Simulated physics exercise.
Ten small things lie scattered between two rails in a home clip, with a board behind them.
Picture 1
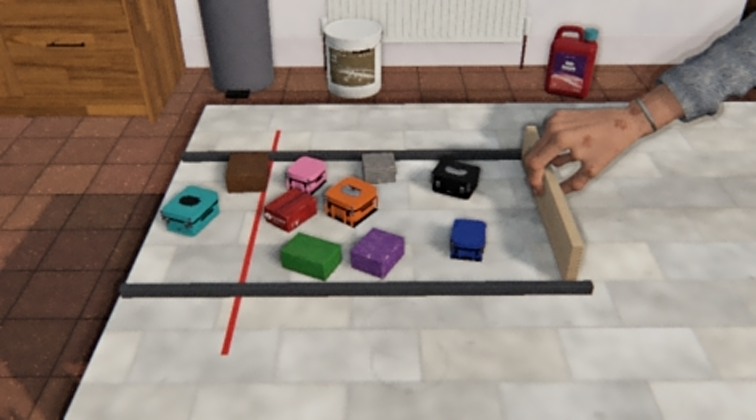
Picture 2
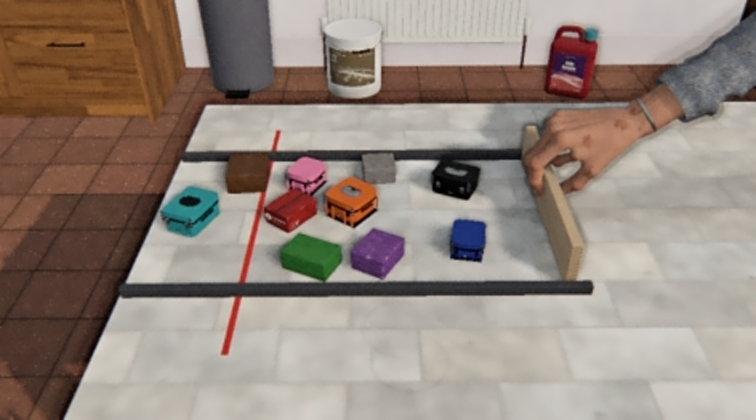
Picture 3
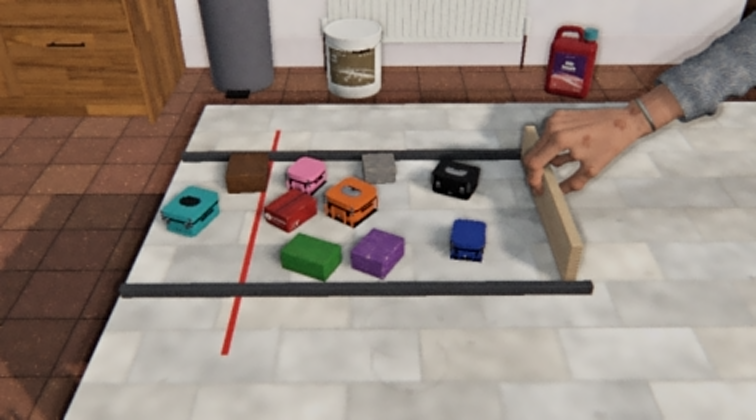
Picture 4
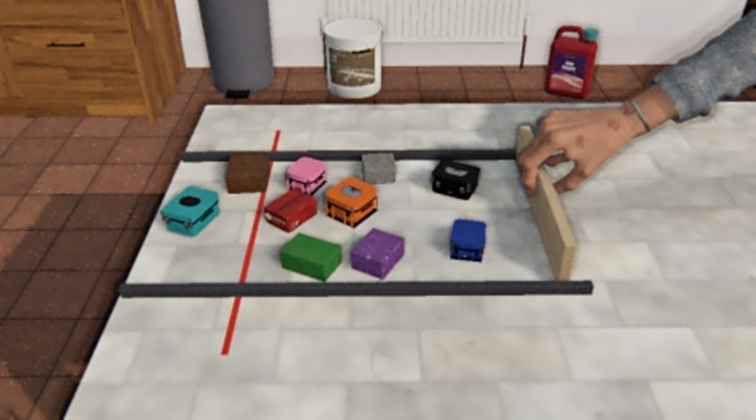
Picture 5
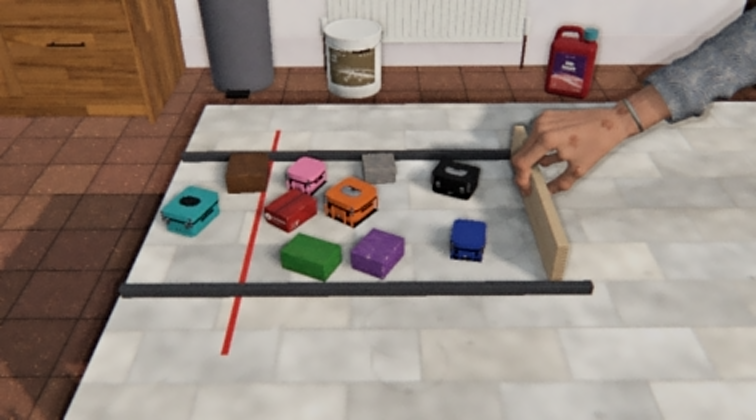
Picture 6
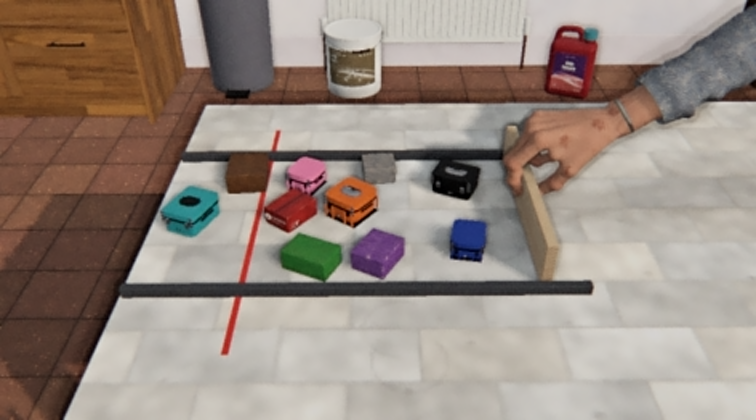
A hand slides a wooden board slightly left between two rails toward scattered, unmoving small boxes.
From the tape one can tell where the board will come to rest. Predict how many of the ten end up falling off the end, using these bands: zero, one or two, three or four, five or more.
It ends with no piece gone from the top.
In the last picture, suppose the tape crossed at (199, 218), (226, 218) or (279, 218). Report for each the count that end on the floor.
In order, the counts are 5, 3 and 0.
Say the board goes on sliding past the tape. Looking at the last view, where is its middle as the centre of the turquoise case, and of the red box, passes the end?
I'd put it close to (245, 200), and close to (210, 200) for the other one.
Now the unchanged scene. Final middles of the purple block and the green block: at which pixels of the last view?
The purple block comes to rest close to (194, 258), while the green block rests close to (147, 268).
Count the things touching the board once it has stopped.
It's 4.
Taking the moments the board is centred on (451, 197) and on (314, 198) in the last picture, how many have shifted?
Counts: 2 / 9.
A little later, none off yet; turquoise case at rest near (192, 212); brown block at rest near (248, 173); red box at rest near (291, 210).
When it is over, the number that fall off is zero.
